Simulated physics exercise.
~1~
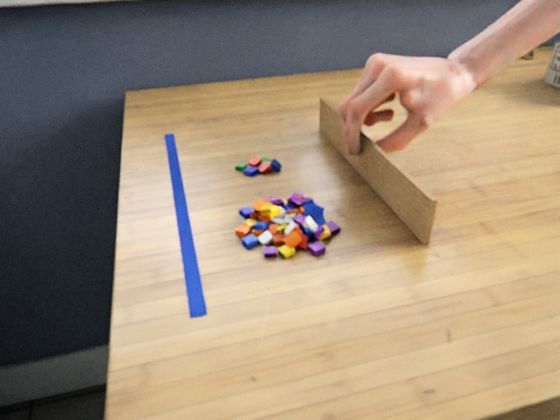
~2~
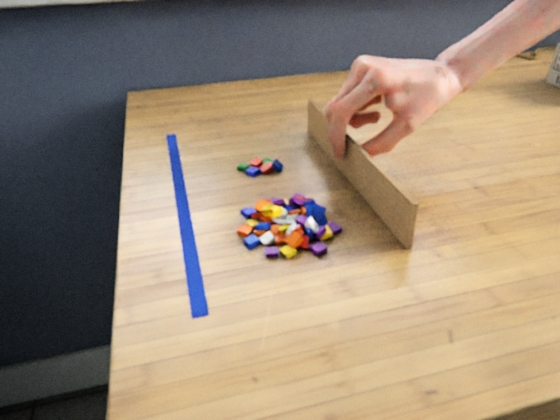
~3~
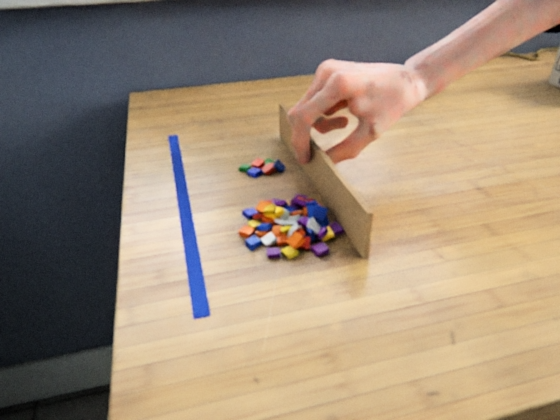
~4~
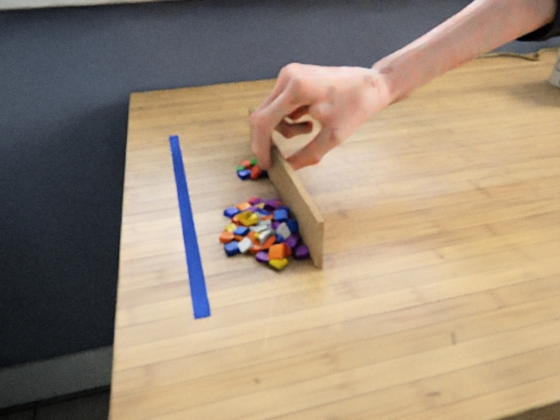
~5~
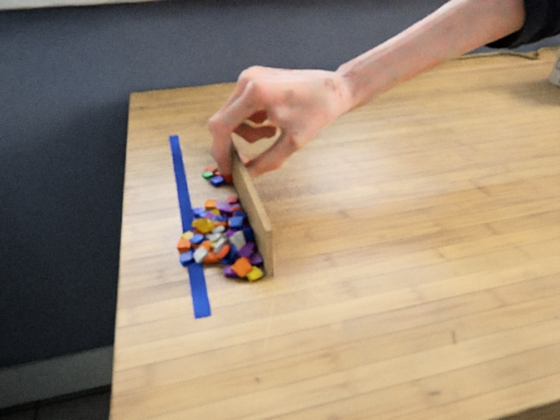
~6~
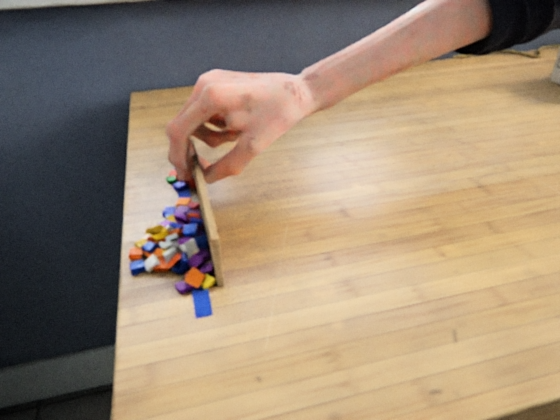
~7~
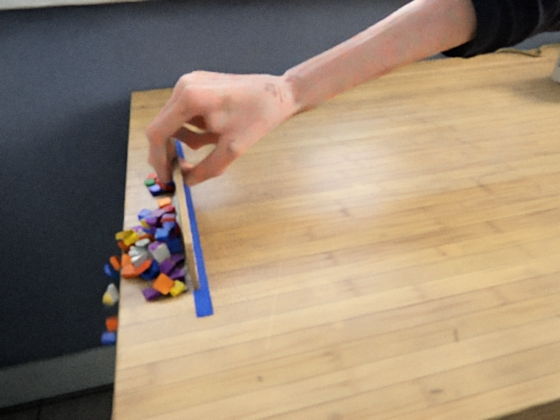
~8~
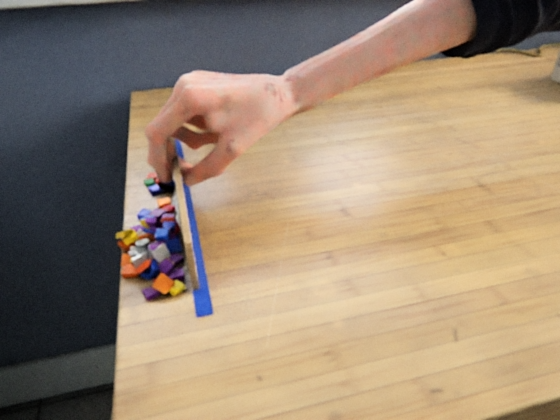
A hand pushes colourful pieces left with a card to blue tape, some falling off.
